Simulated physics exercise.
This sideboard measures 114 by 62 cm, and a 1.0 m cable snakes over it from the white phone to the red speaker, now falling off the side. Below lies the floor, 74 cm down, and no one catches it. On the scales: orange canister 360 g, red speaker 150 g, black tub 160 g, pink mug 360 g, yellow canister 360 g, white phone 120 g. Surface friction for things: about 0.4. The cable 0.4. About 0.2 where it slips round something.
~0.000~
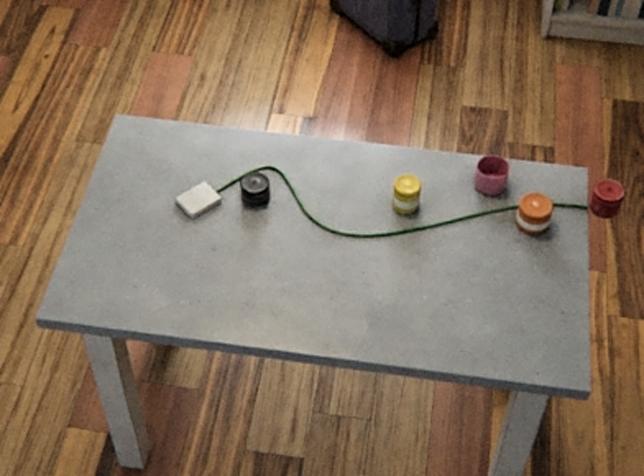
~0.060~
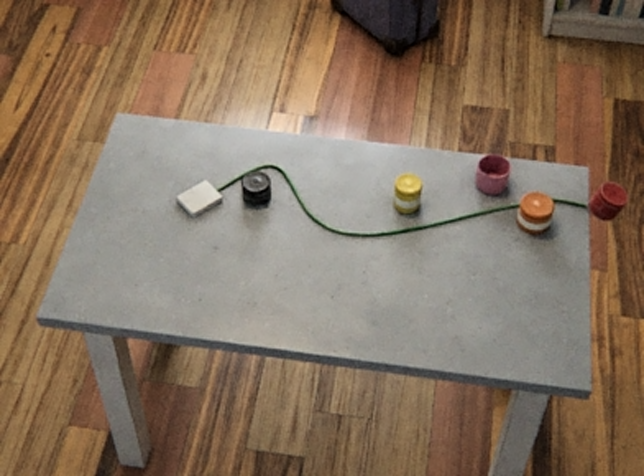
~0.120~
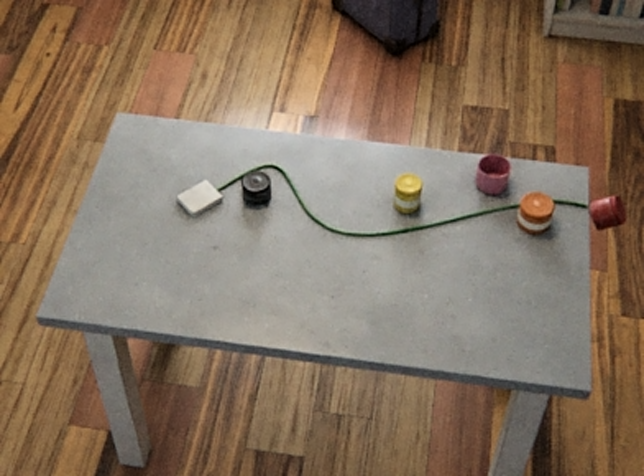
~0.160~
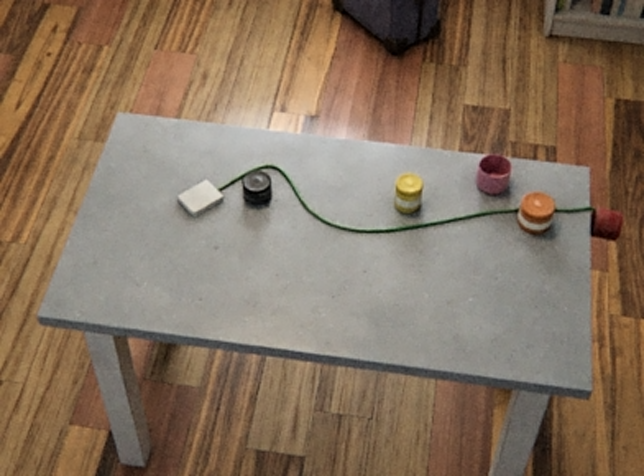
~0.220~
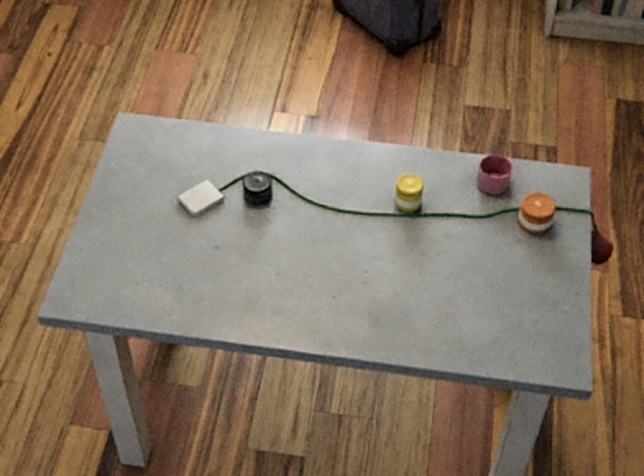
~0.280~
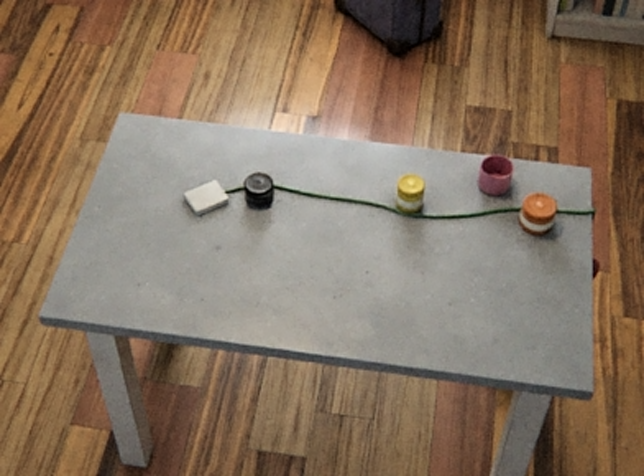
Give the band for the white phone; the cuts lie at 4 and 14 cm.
Looks like it will be displaced somewhat.
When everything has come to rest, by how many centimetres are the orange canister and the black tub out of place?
Final places, approx.: Orange canister 0 cm off, black tub 2 cm off.
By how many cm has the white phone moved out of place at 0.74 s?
White phone: Roughly 6 cm.
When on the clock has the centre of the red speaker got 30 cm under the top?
Never.
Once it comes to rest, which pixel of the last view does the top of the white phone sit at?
Rest point, last frame: Approx. (233, 188).
By 0.5 s, the cable's tail end at (247, 192); white phone 6 cm off its start, red speaker over the edge, black tub 2 cm off its start.
By 0.7 s, the cable's tail end at (250, 191); white phone 7 cm off its start, red speaker over the edge, black tub 2 cm off its start.
By 1.0 s, the cable's tail end at (250, 191); white phone 7 cm off its start at (231, 189), red speaker over the edge, black tub 2 cm off its start at (264, 188).
By 1.2 s, the cable's tail end at (251, 191); white phone 7 cm off its start, black tub 3 cm off its start, red speaker over the edge.
By 2.4 s, the cable's tail end at (253, 191); white phone 7 cm off its start at (233, 188), red speaker over the edge, black tub 3 cm off its start at (266, 189).
